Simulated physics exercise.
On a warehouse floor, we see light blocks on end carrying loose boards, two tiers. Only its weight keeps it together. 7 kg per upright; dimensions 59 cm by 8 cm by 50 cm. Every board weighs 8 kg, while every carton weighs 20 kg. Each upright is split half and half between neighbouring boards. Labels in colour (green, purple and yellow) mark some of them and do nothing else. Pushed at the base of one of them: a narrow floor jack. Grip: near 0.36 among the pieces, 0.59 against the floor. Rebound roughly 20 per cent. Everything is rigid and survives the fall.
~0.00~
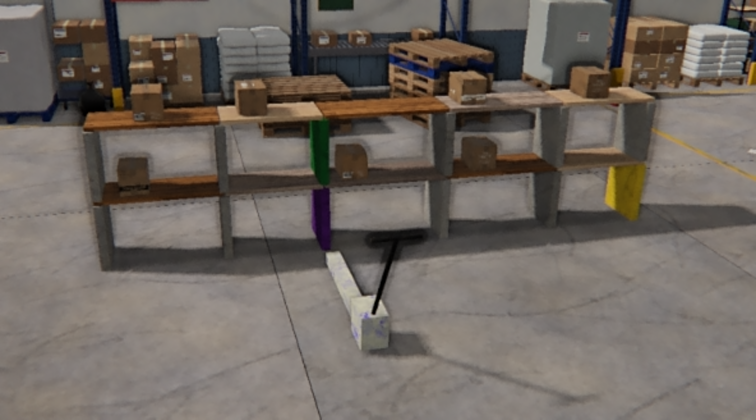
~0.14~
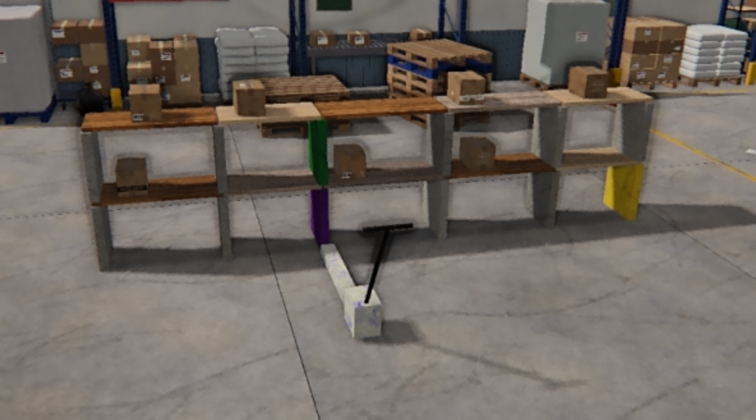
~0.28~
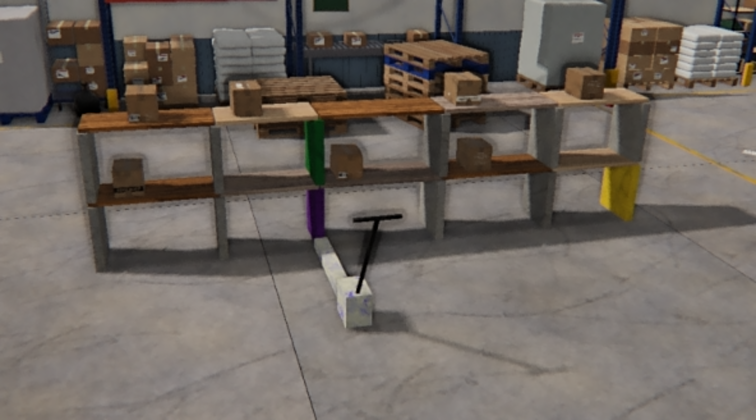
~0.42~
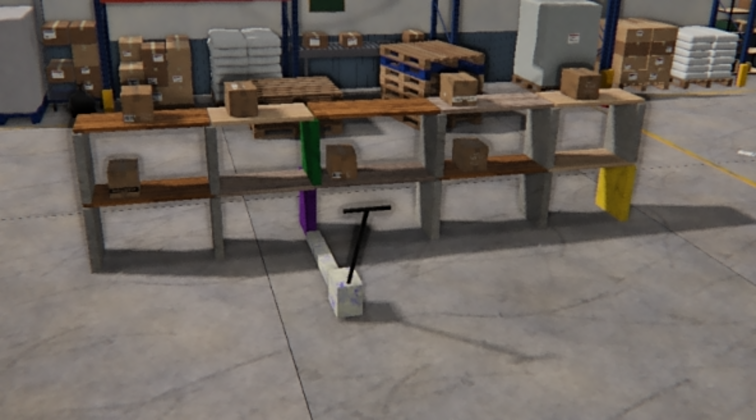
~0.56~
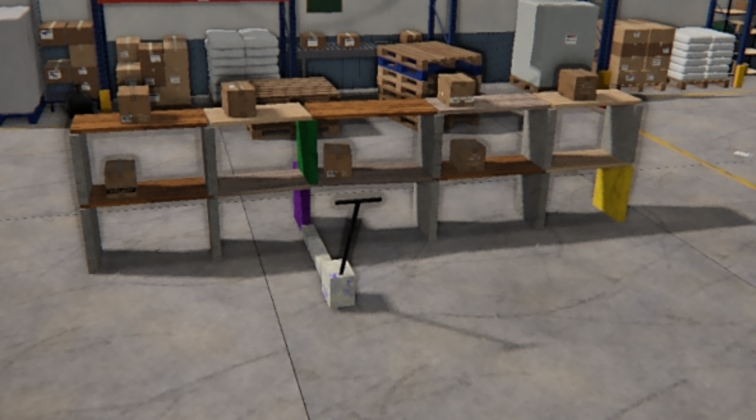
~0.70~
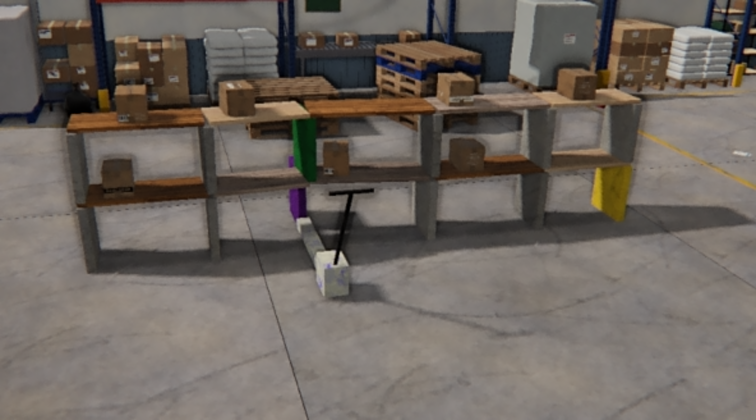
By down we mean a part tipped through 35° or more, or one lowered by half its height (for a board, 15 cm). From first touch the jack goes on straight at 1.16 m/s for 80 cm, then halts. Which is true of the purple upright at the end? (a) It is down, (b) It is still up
It is still up (b).
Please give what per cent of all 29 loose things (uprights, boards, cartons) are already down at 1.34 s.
At that instant, 35 percent.
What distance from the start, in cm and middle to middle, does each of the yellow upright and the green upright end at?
Yellow: 0 cm, green: 70 cm.
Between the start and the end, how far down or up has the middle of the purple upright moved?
Its middle finishes around 0 cm lower.
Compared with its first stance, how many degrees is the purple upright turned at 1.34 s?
Angle from initial pose, roughly 0 deg - estimate.
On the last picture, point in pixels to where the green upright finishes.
Its middle finishes near pixel (291, 201) of the last picture.
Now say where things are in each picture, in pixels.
In the first frame (each place is the centre of the face we see best; the camera pans a little), jack tip (328, 260) 29 cm short; purple upright (326, 221); yellow upright (621, 185); green upright (315, 145); all as stacked.
The second frame shows jack tip (323, 252) 13 cm short; purple upright (325, 221).
The third frame shows jack tip (316, 245) 35 mm in; purple upright (321, 220) moved 46 mm; one has shifted.
The fourth frame shows jack tip (309, 238) 20 cm in; purple upright (313, 214) moved 20 cm; green upright (306, 146) moved 25 mm; 3 have shifted.
The fifth frame shows jack tip (303, 232) 36 cm in; purple upright (307, 208) moved 37 cm; green upright (303, 145) moved 6 cm; 7 have shifted.
The sixth frame shows jack tip (299, 224) 52 cm in; purple upright (302, 201) moved 53 cm; green upright (300, 143) moved 12 cm; yellow upright (608, 186); 8 have shifted.
By 1.00 s, 6 of the 29 pieces down; purple upright moved 87 cm; green upright tilted 41°, 23 cm lower.
By 1.34 s, 10 of the 29 pieces down; purple upright moved 93 cm; green upright on its side.
By 1.74 s, 15 of the 29 pieces down; purple upright moved 95 cm; green upright on its side.
When it is over (3.2 s), 15 of the 29 pieces down; purple upright moved 94 cm; green upright on its side; yellow upright unmoved. In pixels of the last frame, middles, purple upright near (290, 178), green upright near (291, 201).
